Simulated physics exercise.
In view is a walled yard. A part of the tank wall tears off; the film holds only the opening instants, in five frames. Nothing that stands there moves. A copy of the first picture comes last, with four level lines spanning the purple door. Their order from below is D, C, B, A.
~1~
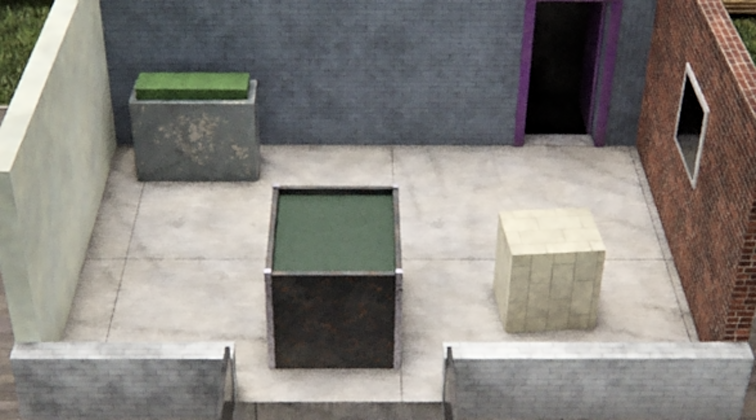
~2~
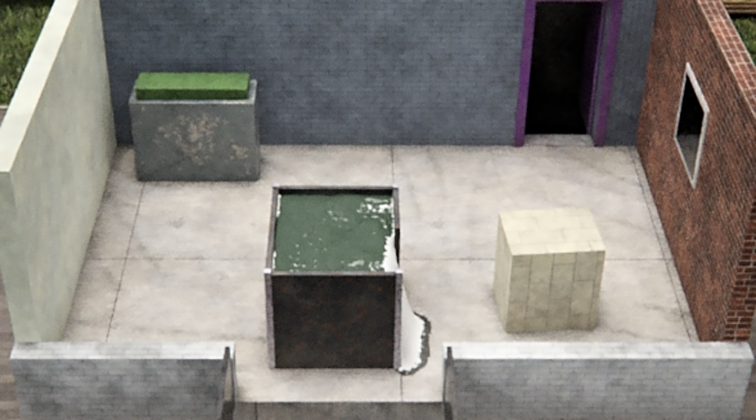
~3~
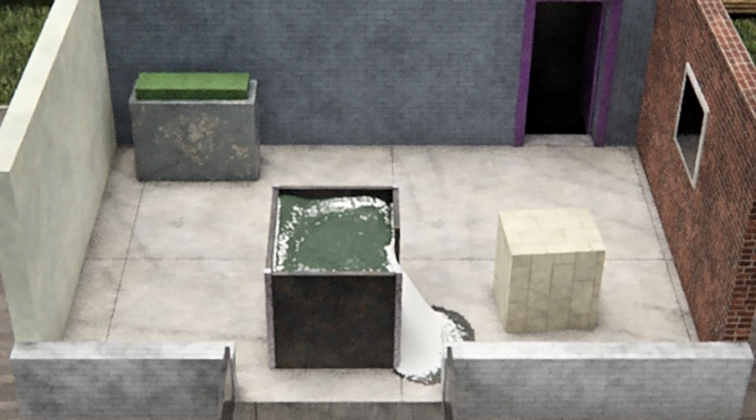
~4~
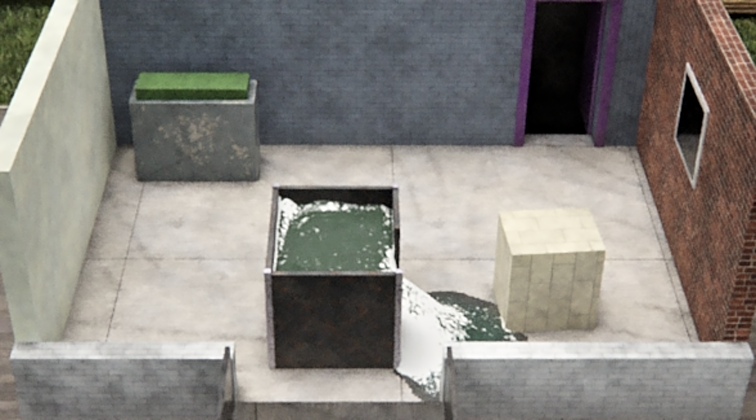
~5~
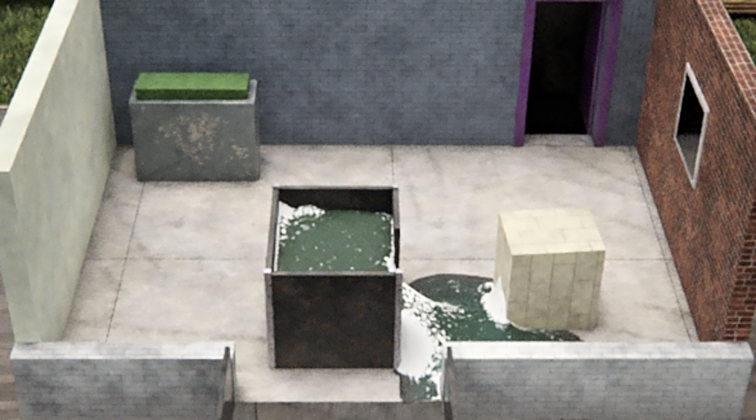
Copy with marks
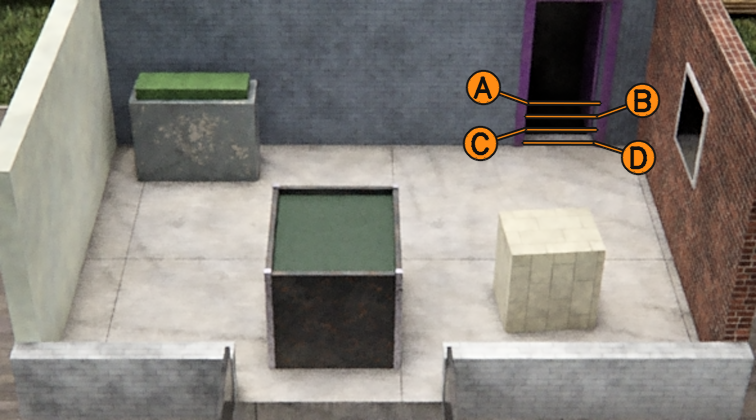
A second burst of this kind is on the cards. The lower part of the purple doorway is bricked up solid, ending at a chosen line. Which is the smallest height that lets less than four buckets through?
C will do.
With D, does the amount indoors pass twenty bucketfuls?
Yes, it does.
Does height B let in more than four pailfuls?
No, that is safe.
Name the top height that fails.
That is height D.
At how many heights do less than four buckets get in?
Three of them.
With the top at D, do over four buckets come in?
Yes.
In orange, A at (563, 103); B at (562, 116); C at (560, 129); D at (559, 142); from the bottom up D, C, B, A.
Choosing A, nothing gets over.
Choosing B, nothing gets over.
Choosing C, a splash gets over, under a bucket.
Choosing D, dozens of bucketfuls pour in.
